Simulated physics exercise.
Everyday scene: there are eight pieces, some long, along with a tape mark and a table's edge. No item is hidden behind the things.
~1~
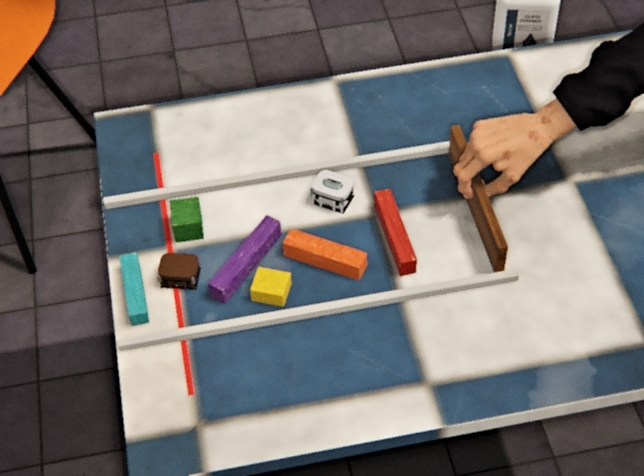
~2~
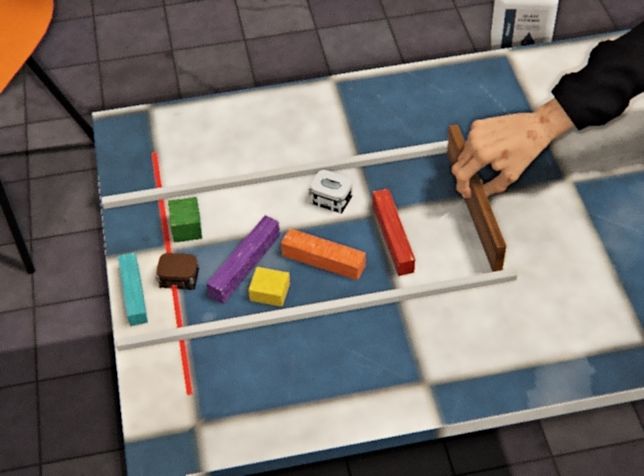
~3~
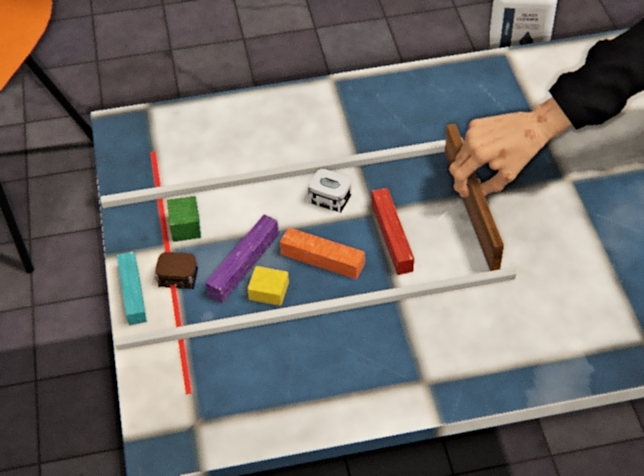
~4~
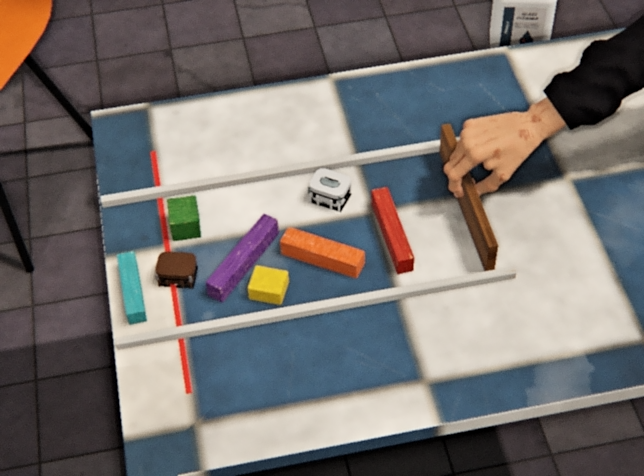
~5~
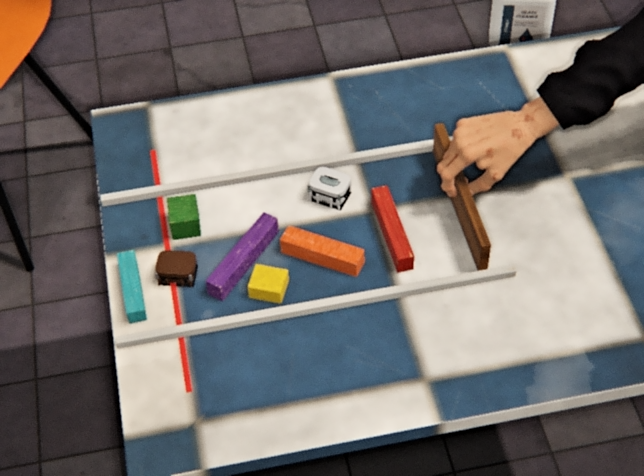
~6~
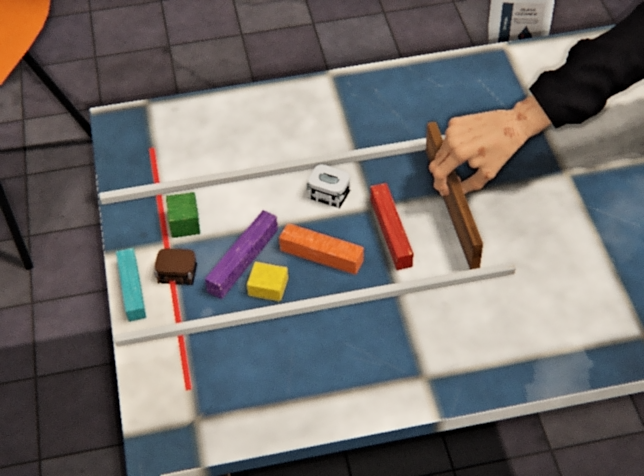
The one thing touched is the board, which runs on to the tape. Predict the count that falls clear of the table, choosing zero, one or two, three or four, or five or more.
Odds are the fallen group will hold just one or two.
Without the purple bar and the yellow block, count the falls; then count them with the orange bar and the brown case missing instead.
The answer is 1 and then 1.
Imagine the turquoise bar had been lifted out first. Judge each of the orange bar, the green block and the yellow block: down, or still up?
Note: Orange bar is on by the end; green block is on by the end; yellow block is on by the end.
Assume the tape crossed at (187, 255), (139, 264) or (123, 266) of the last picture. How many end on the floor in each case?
Counts per try: 1; 5; 6.
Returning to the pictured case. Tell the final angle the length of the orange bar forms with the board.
Some 0 degrees.
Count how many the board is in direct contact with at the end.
2 end up touching it.
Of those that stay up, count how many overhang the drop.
The tally is 3.
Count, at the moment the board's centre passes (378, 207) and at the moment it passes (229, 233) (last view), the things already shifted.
The count reaches 1 first and 8 second.
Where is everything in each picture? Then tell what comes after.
The first picture shows turquoise bar (134, 289); brown case (180, 272); green block (187, 220); board (477, 197); tape (172, 263).
The second picture shows brown case (178, 272); purple bar (245, 258).
The third picture shows green block (184, 219); board (473, 196).
The fourth picture shows turquoise bar (132, 288); white case (330, 190).
The fifth picture shows brown case (177, 269); yellow block (268, 284).
The sixth picture shows turquoise bar (131, 285); brown case (176, 267); green block (183, 215); board (453, 194); tape (169, 258).
Early on, none off yet; turquoise bar at rest near (131, 285); brown case at rest near (176, 267); green block at rest near (183, 215).
A while later, none off yet; turquoise bar travelled a little near (113, 289); brown case travelled about its own width near (130, 260); green block travelled about its own width near (154, 213).
Finally, the number that fall off is one or two; lost, brown case and turquoise bar.
